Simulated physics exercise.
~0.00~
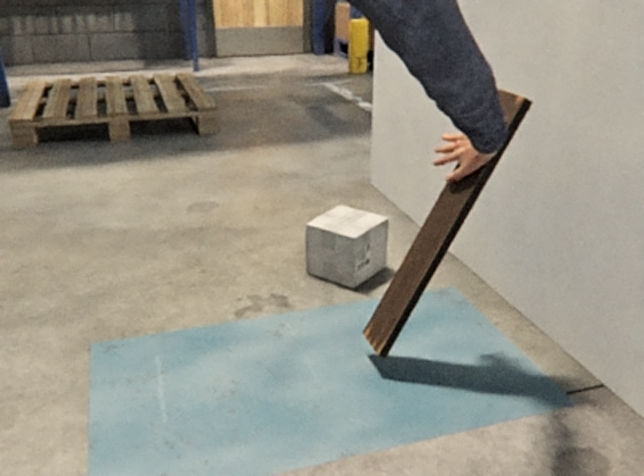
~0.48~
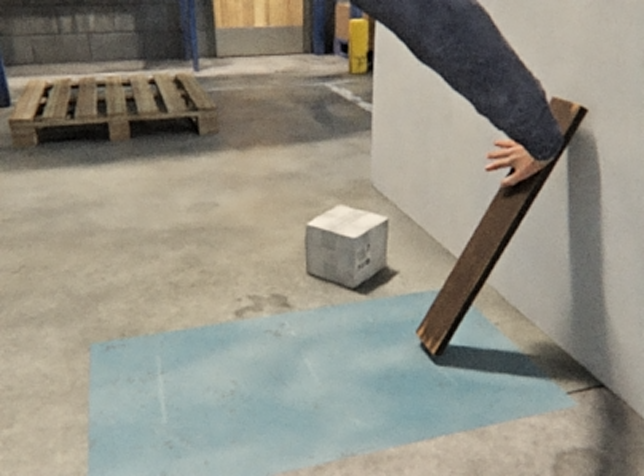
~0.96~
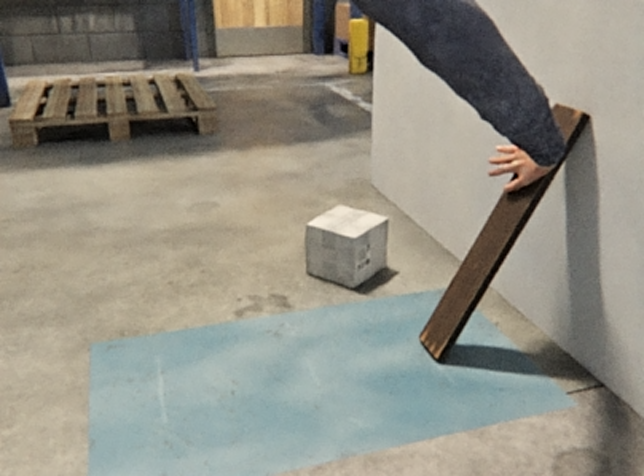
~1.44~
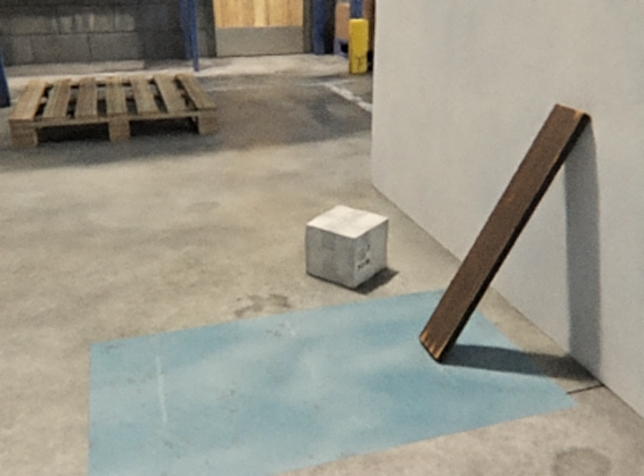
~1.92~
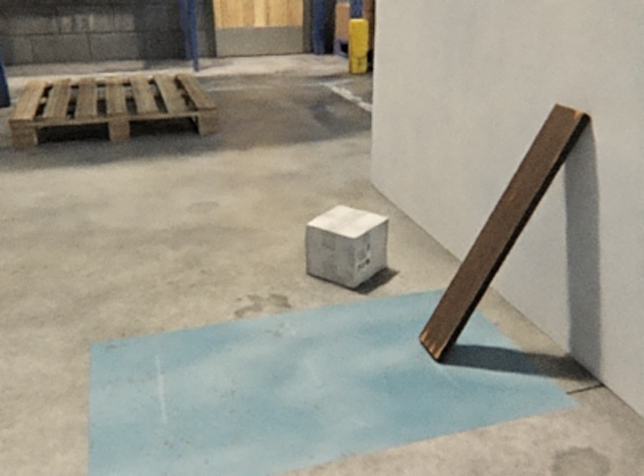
The video shows a hand moving a tilted black plank to the right over a blue floor patch and leaning it against a bare wall, near a white box. The hand lets go and withdraws, and the plank stays leaning while the box remains still.
